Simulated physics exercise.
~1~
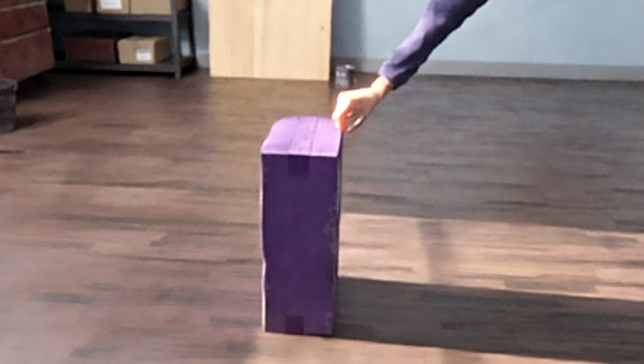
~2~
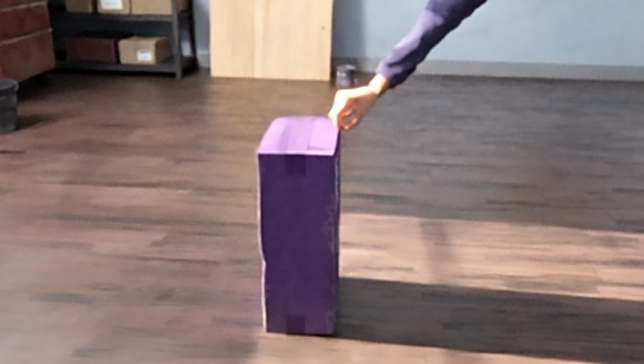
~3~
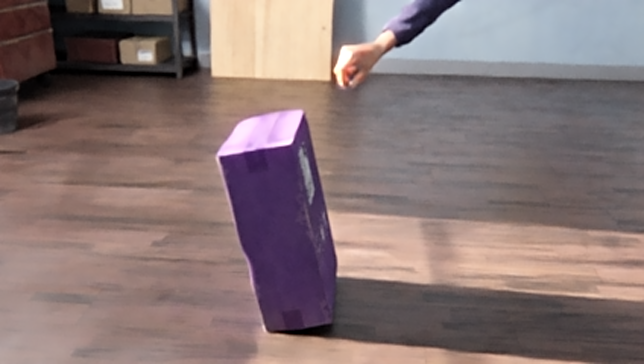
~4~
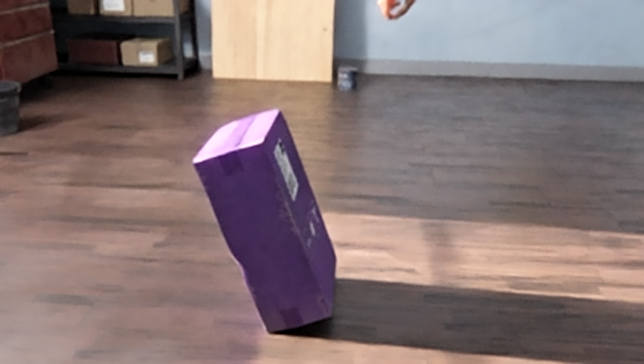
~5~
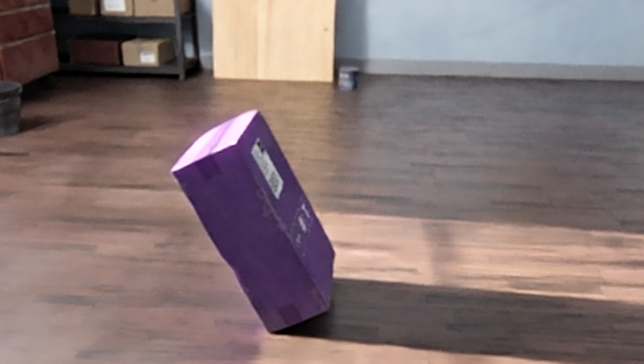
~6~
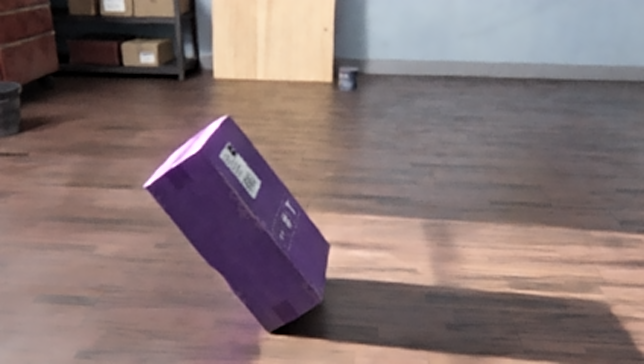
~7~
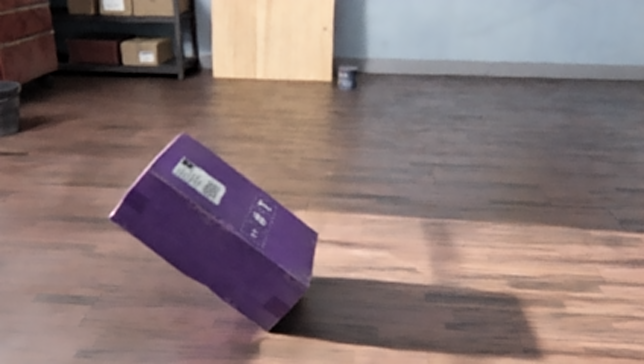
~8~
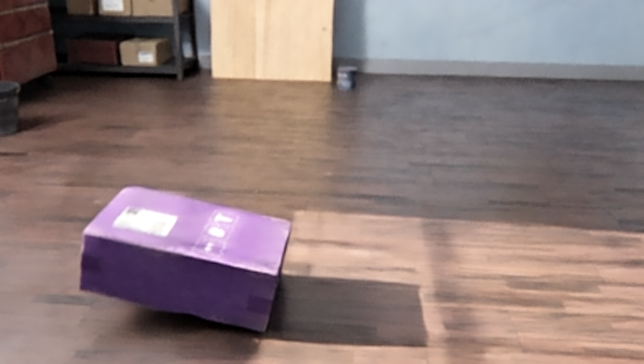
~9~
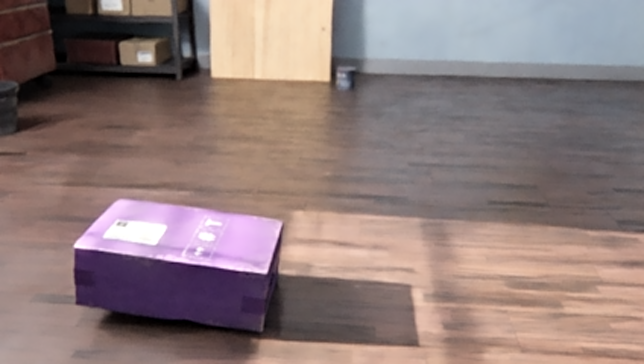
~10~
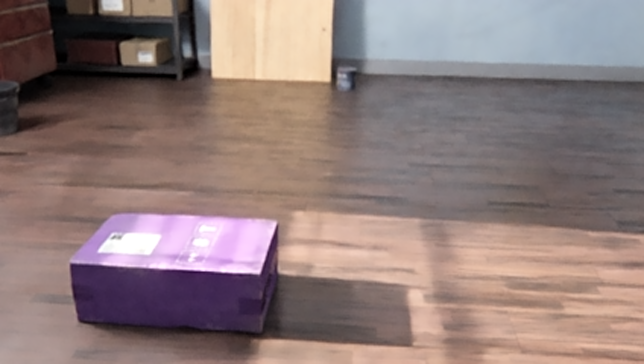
Tall purple box tipping left after a hand pushes its top and draws back, toppling onto its side on a wooden floor.
